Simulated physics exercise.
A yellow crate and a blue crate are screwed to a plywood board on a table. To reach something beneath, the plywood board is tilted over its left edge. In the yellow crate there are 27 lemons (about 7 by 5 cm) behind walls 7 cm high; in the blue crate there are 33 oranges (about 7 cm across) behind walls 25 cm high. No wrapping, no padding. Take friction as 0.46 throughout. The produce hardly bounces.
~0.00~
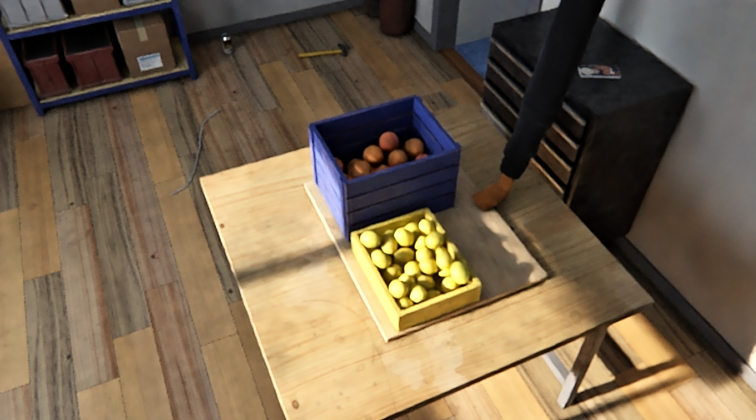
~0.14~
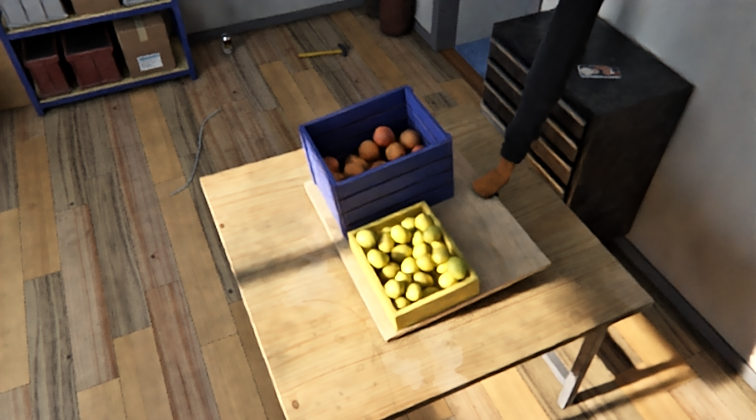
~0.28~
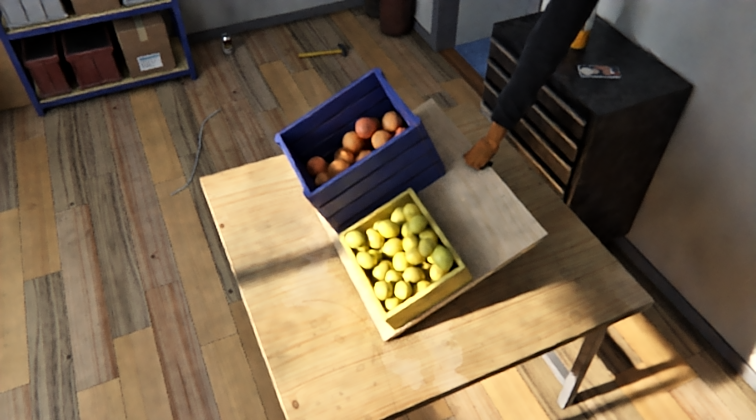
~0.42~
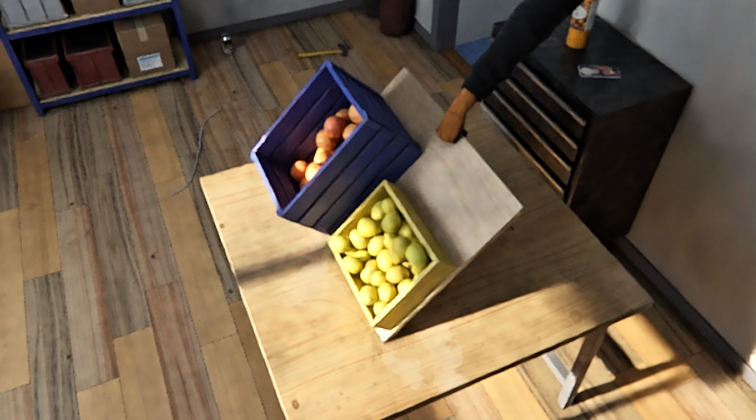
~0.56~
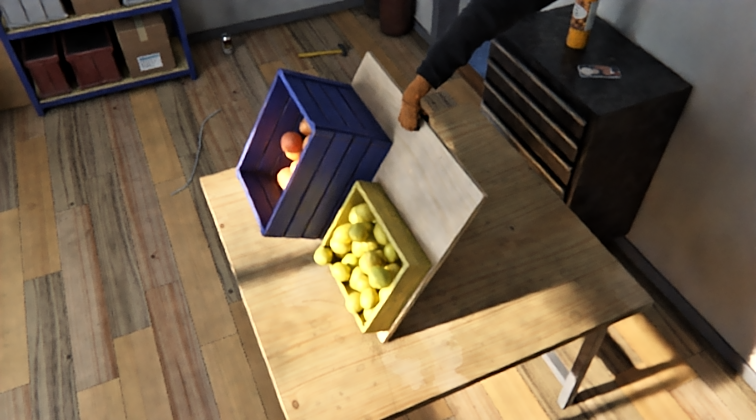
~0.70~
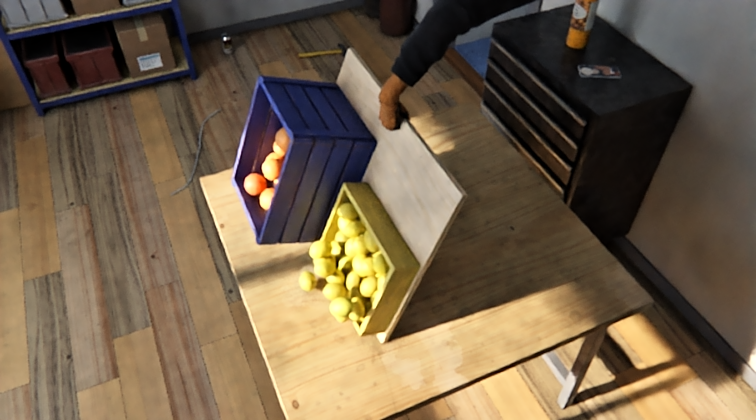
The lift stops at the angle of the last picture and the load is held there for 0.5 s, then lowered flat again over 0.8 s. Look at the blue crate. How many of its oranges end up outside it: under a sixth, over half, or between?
Out of the blue crate go under a sixth of the oranges.
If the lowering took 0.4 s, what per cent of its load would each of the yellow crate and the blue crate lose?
Then yellow crate 30, blue crate 0 per cent.
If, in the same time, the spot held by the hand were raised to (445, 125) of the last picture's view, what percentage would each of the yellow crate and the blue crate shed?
Then yellow crate 10, blue crate 0 per cent.
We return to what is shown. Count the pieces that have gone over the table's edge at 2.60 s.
Roughly 5.
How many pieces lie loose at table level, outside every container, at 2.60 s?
Some 5 pieces.
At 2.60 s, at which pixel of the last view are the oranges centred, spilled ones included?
Near (362, 189).
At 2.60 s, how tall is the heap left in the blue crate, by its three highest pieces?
Roughly 19 cm high.
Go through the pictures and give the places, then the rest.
In the first frame (each is followed by its nearest rim corner in this view), blue crate, (349, 182); yellow crate, (402, 313); 0° from level; none out.
The second frame shows blue crate, (338, 184); yellow crate, (398, 313); 7° from level.
The third frame shows blue crate, (311, 194); yellow crate, (387, 316); 24° from level.
The fourth frame shows blue crate, (283, 213); yellow crate, (374, 322); 44° from level.
The fifth frame shows blue crate, (265, 232); yellow crate, (364, 328); 61° from level.
The sixth frame shows blue crate, (259, 241); yellow crate, (361, 331); 68° from level; 6 out, the lowest lemon at (308, 281).
After 1.00 s, tilt 68°; yellow crate 18 in, 9 out and blue crate 32 in, 1 out.
After 1.38 s, tilt 59°; yellow crate 18 in, 9 out and blue crate 32 in, 1 out.
After 1.92 s, tilt 2°; yellow crate 18 in, 9 out and blue crate 32 in, 1 out.
Final count (at 2.60 s), yellow crate 18 in, 9 out and blue crate 32 in, 1 out. Asked share, 1 of 33, 3 per cent.
